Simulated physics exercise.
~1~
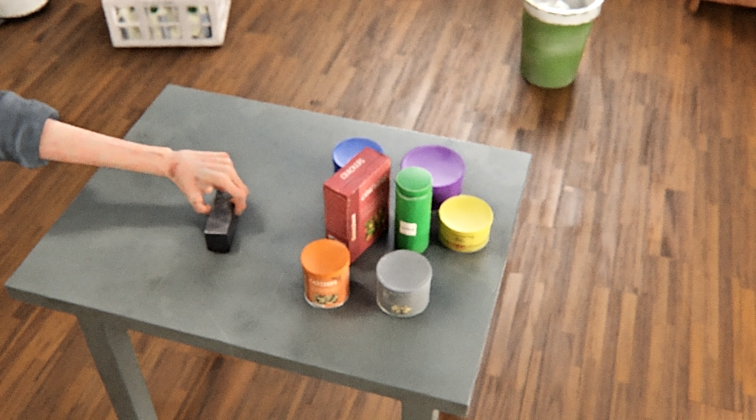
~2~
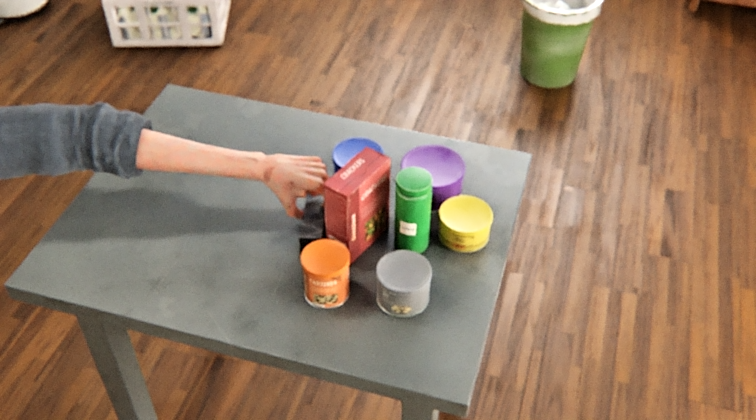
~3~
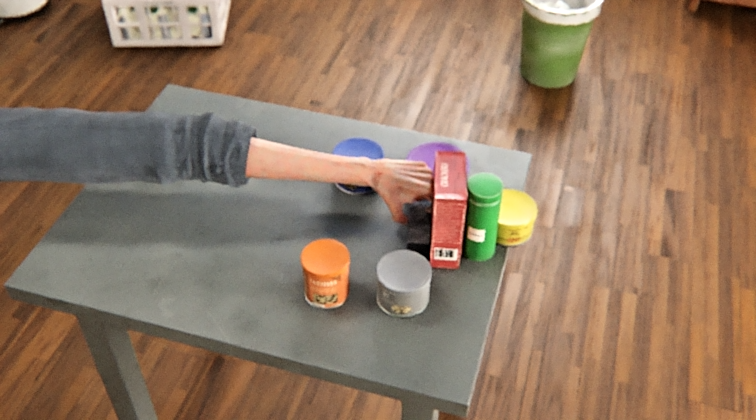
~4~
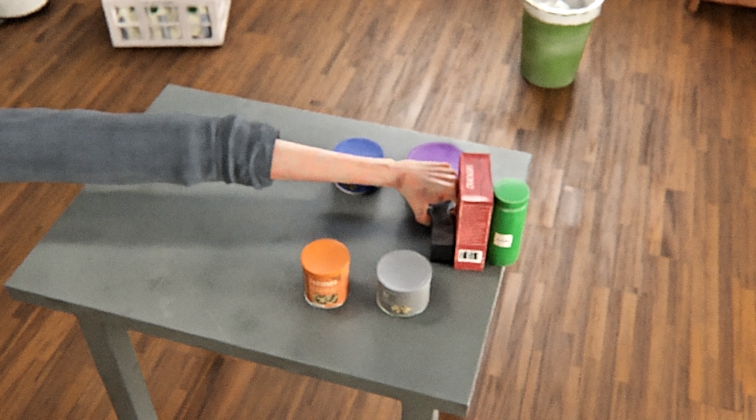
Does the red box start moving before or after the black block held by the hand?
The red box starts moving after the black block. The hand first slides the block up to the box, which is still in its place, and then the box shifts right.
